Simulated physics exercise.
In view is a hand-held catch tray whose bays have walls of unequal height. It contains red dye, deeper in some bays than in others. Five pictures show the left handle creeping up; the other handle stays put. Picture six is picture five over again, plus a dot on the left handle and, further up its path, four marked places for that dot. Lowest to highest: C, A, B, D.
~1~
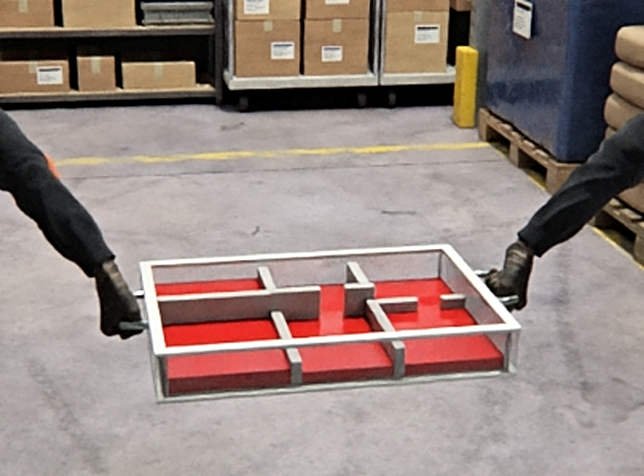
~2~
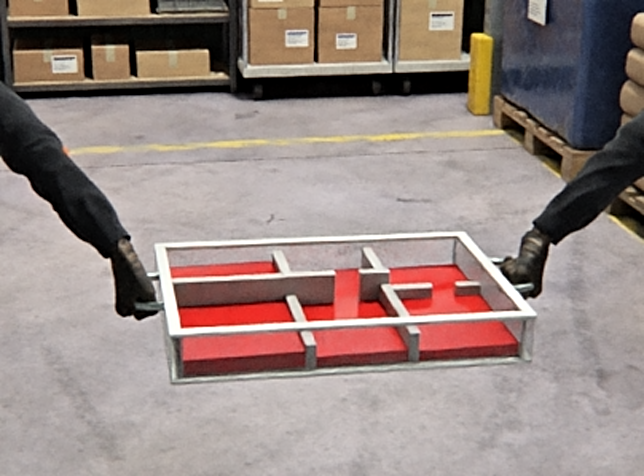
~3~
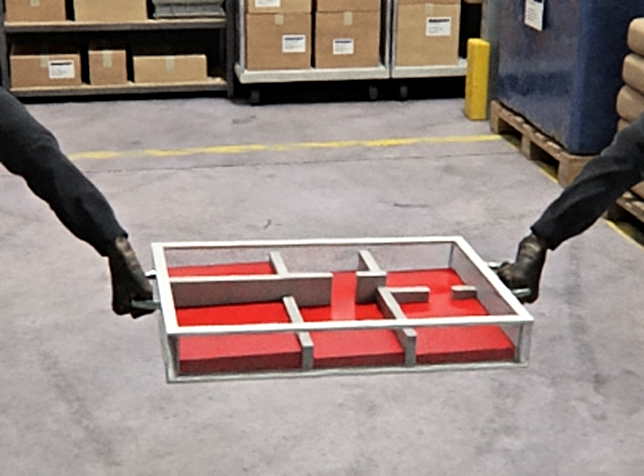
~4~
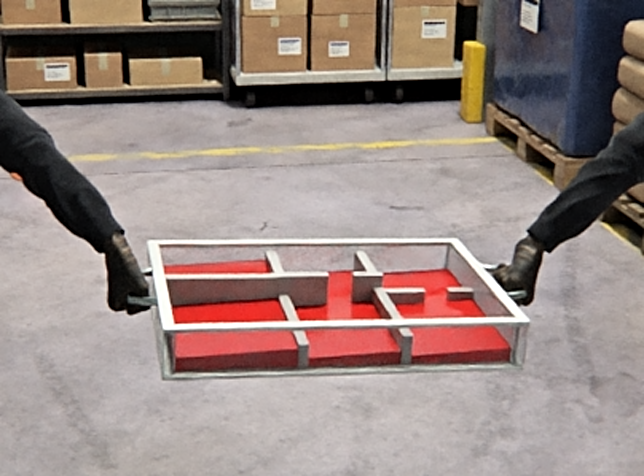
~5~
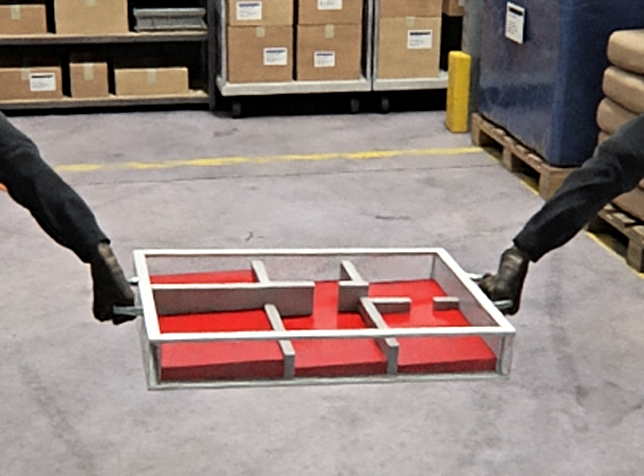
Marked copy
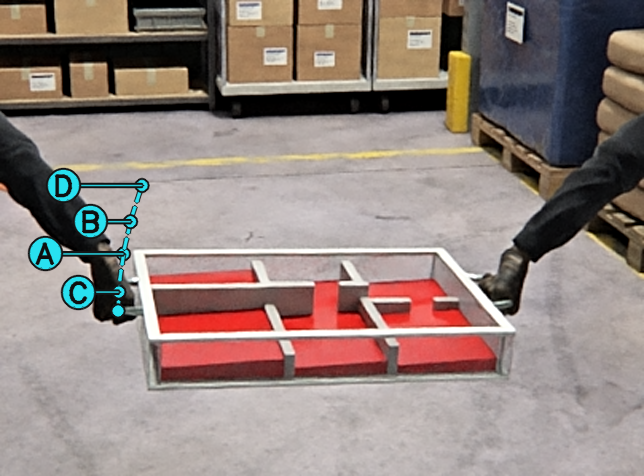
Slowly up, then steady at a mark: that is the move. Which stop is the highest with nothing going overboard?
Go for D.
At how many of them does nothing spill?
All four.
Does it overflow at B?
No, that is safe.
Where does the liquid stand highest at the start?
It is the back left one.
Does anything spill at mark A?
No, that is safe.
On the marked copy, A at (123, 253); B at (130, 221); C at (118, 292); D at (141, 185).
For mark A, nothing spills; the back left bay holds the most.
For mark B, nothing spills; the back left bay holds the most.
For mark C, nothing spills; the front left bay holds the most.
For mark D, nothing spills; the front right bay holds the most.
